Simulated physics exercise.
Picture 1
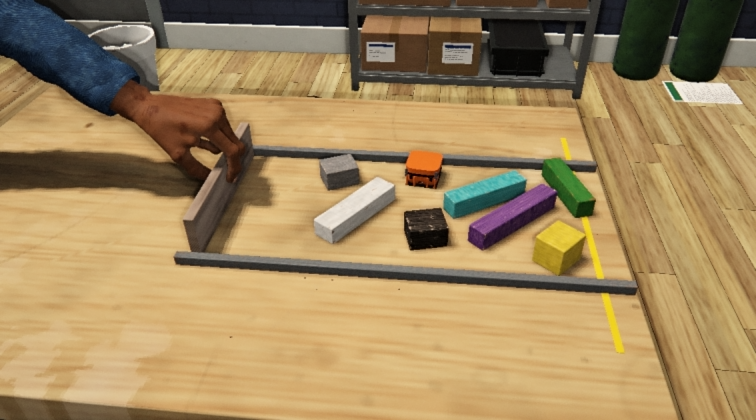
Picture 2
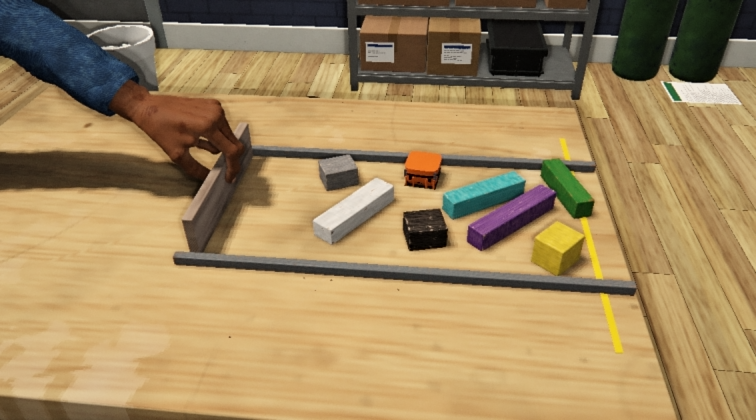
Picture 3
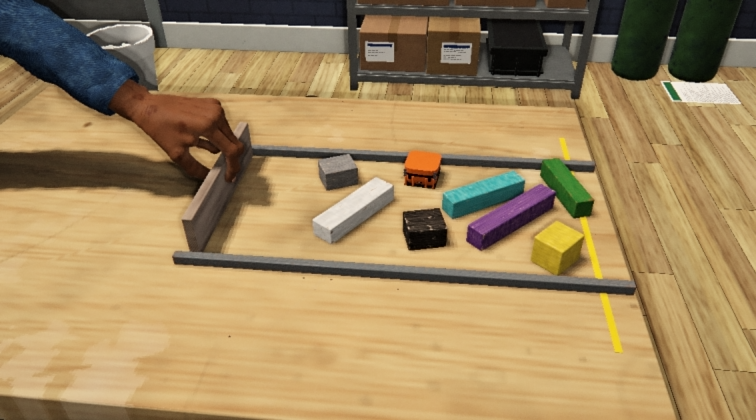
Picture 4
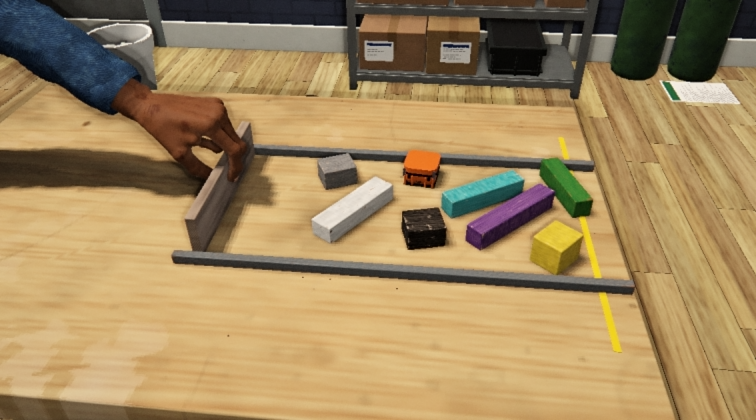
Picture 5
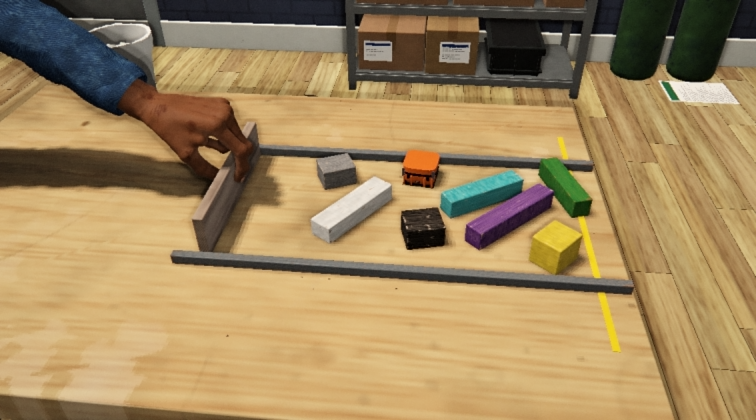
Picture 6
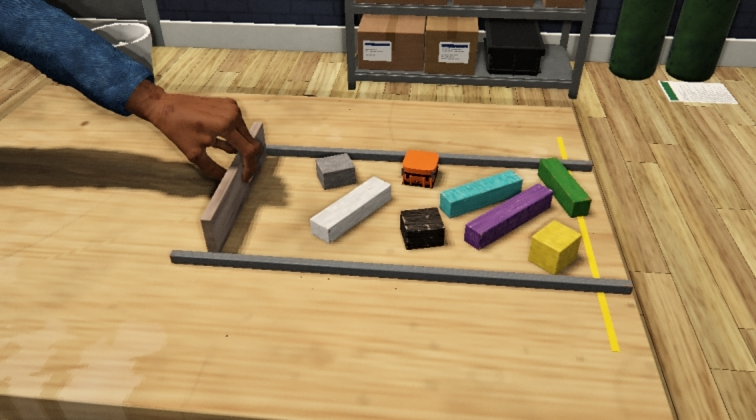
On a wooden tabletop, a hand held a board upright between two gray rails and slid it slightly to the right, while the eight colorful blocks and bars scattered ahead of it stayed still.
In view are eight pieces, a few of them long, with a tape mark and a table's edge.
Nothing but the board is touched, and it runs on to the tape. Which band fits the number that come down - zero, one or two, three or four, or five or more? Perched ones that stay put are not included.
Falls: More than four.
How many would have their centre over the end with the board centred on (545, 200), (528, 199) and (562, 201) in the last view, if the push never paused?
Per position: 4 / 3 / 5.
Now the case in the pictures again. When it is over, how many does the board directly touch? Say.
That comes to 1.
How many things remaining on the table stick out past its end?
I'd put it at 1.
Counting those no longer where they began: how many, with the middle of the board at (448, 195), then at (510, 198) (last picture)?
The first count is 7, and then it's 8.
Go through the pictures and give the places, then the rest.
The first frame shows green bar (567, 187); yellow block (559, 248); purple bar (514, 216); board (223, 183); tape (586, 222).
The second frame shows yellow block (558, 248); board (222, 184).
The third frame shows purple bar (512, 216); turquoise bar (484, 194).
The fourth frame shows green bar (565, 187); black block (424, 228).
The fifth frame shows yellow block (555, 247); orange case (421, 169).
The sixth frame shows green bar (563, 187); yellow block (555, 247); purple bar (510, 215); board (238, 183); tape (581, 221).
Soon after, none off yet; green bar at rest near (563, 187); yellow block at rest near (555, 247); purple bar at rest near (510, 215).
Then, none off yet; green bar moved a little near (576, 185); yellow block moved about its own width near (588, 249); purple bar moved a little near (562, 226).
At rest, the number that fall off is five or more; fallen, white bar, orange case, black block, turquoise bar, purple bar, yellow block and green bar.
